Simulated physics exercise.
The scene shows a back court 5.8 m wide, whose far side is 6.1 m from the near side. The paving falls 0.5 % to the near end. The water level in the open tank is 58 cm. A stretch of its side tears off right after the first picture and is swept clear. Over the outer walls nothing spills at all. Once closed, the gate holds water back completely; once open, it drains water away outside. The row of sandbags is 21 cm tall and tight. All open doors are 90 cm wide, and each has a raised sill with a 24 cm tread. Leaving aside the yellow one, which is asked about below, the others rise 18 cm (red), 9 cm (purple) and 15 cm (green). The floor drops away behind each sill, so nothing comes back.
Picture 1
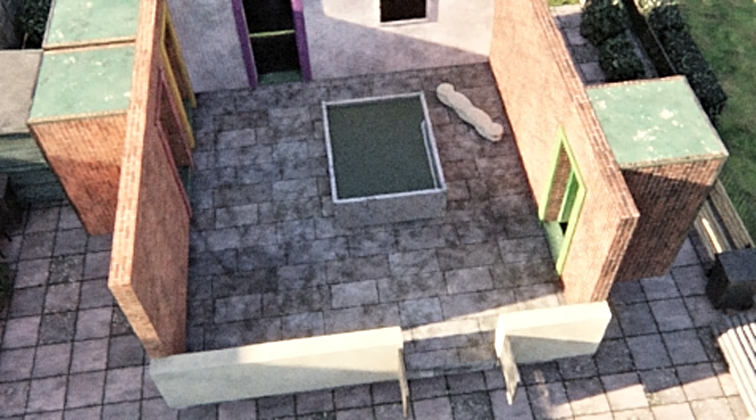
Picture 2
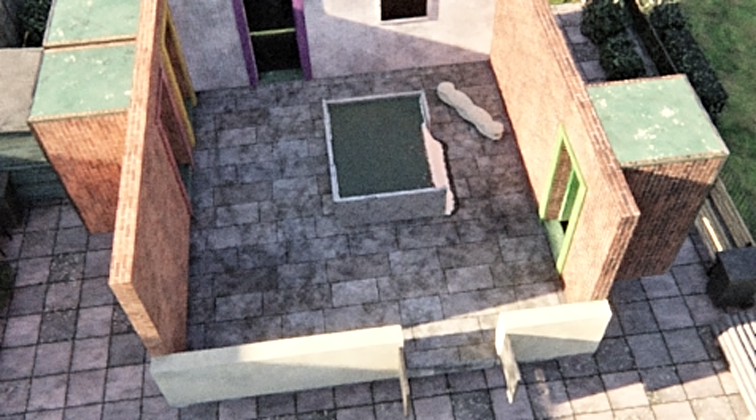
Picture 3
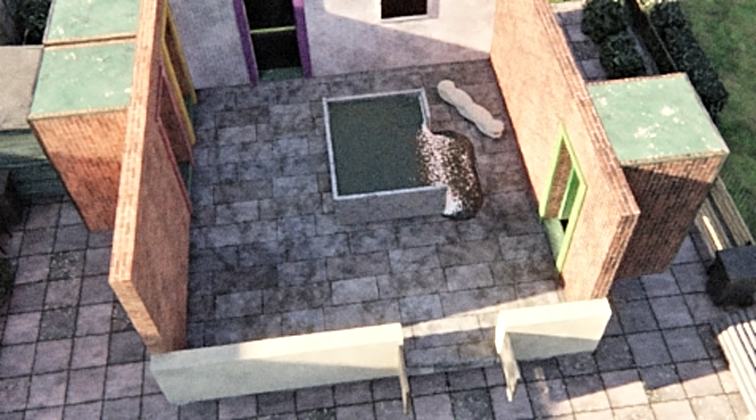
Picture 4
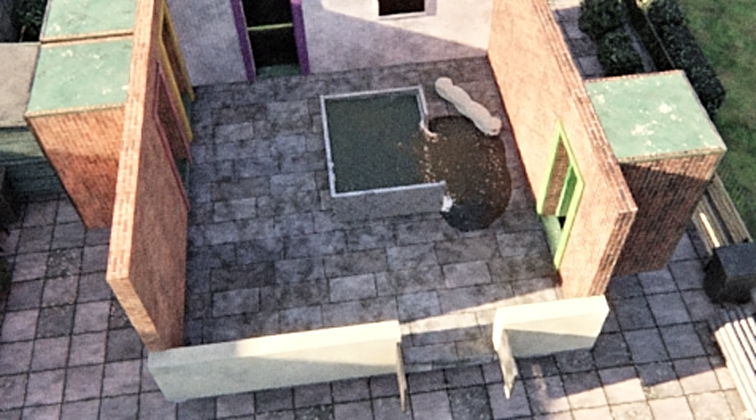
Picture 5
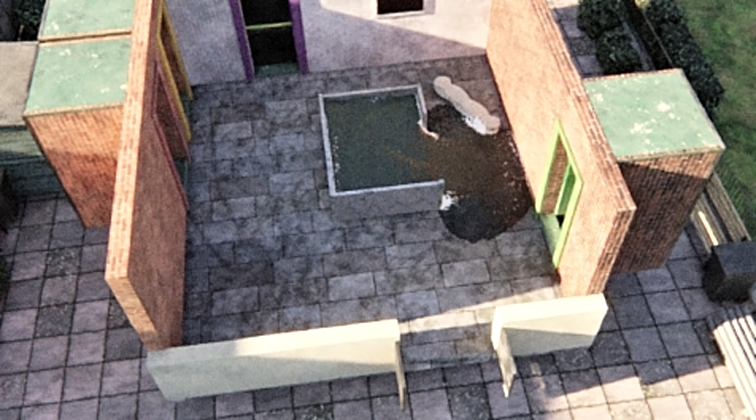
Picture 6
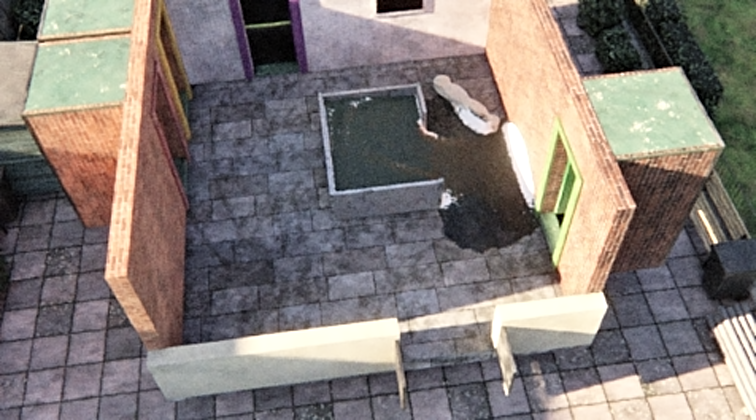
A raised tank of dark water opens on its right side and water spreads across the paving.
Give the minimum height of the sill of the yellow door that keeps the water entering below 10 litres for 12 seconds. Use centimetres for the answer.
Minimum height: About 6 cm.
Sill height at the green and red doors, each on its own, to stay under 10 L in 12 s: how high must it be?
Close to 17 cm (green) and close to 7.5 cm (red).
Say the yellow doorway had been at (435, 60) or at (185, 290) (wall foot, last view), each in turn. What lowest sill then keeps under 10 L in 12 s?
First place around 11.0 cm, second around 7.5 cm.
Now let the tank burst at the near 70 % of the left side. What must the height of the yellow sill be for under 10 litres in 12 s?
Then the minimum is about 11.0 cm.
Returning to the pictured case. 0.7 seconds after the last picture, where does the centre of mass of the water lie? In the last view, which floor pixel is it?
I'd say around (424, 165).
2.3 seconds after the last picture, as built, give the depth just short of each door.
Lab note, cm: Yellow 0; red 0; purple 0; green 15.
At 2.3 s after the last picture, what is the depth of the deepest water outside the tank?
Around 32 centimetres.
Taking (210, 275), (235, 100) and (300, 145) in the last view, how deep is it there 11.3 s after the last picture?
Depths of roughly 7 cm, 6 cm and 7 cm, in that order.
Then, 0.7 s after the last picture water covers 20 % of the floor, deepest (42 cm) near (524, 176); it has not reached the yellow door.
Then, 2.3 s after the last picture water covers 40 % of the floor, deepest (32 cm) near (560, 325); it has not reached the yellow door.
Then, 11.3 s after the last picture water covers 95 % of the floor, deepest (10 cm) near (319, 357); 6 cm at the yellow door, 0 litres in over its 25 cm sill.
At the yellow door as built, the water peaked near 9 cm, 4.9 s after the last picture.
With a sill of 5.5 cm, 15 litres would have come in within the 12 s; with 6.5 cm, 7 litres. So under 10 litres takes about 6 cm.
